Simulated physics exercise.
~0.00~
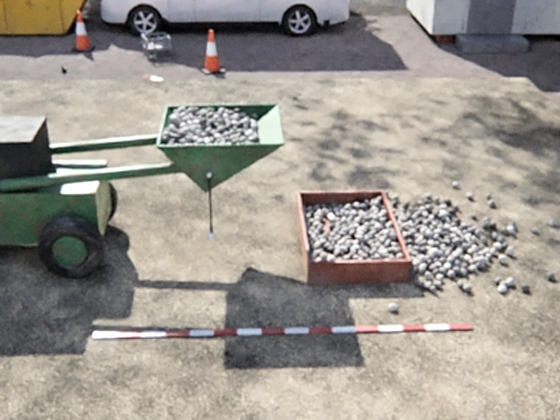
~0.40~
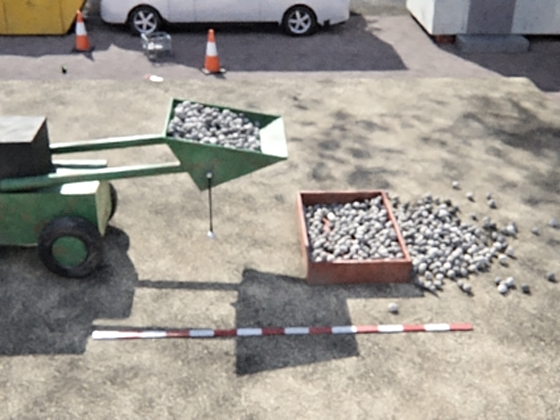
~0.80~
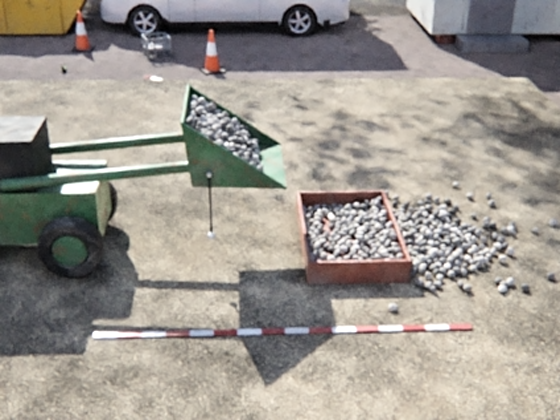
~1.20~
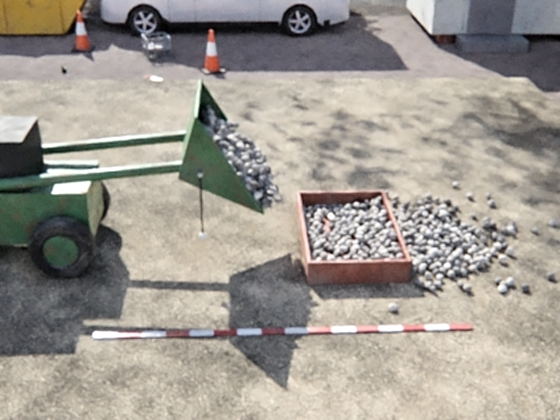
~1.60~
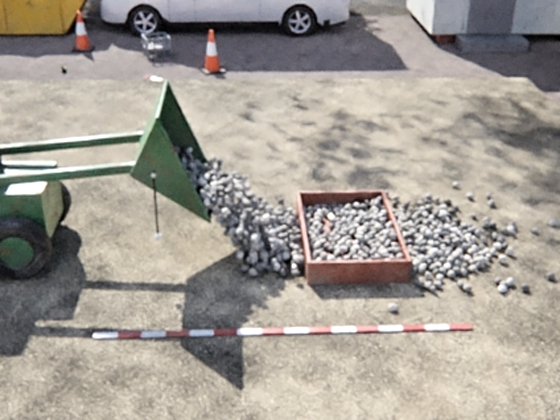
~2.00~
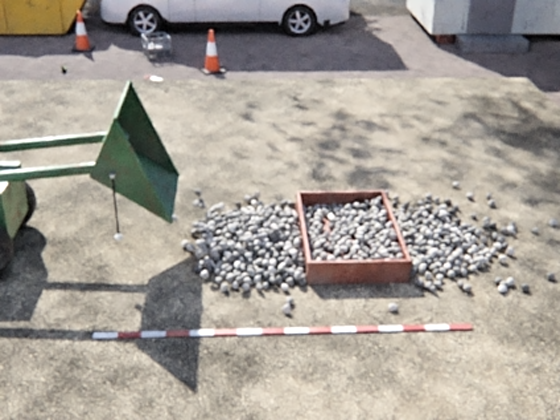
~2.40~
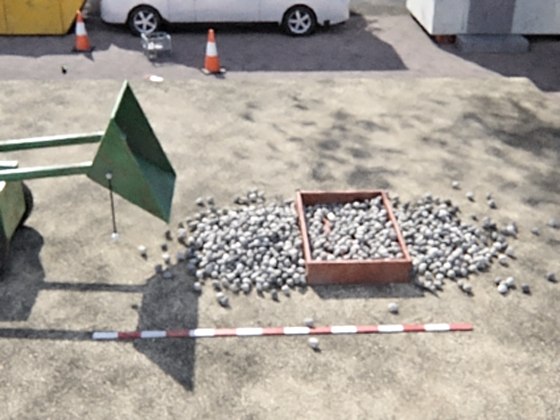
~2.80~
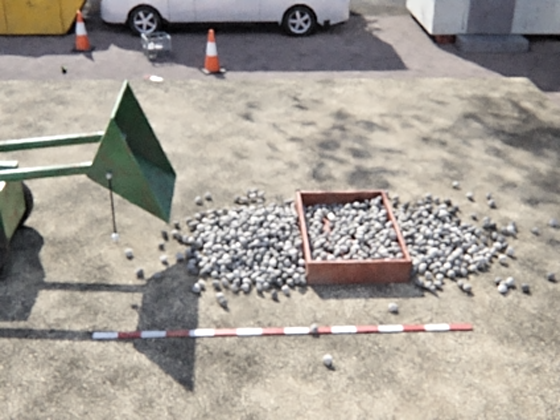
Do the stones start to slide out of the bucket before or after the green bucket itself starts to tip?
They slide out after it. The green bucket starts tipping first, and the stones only begin to slide out once it is steeply tilted.
A green loader tips its bucket, backs left and drops grey stones short of the bin.
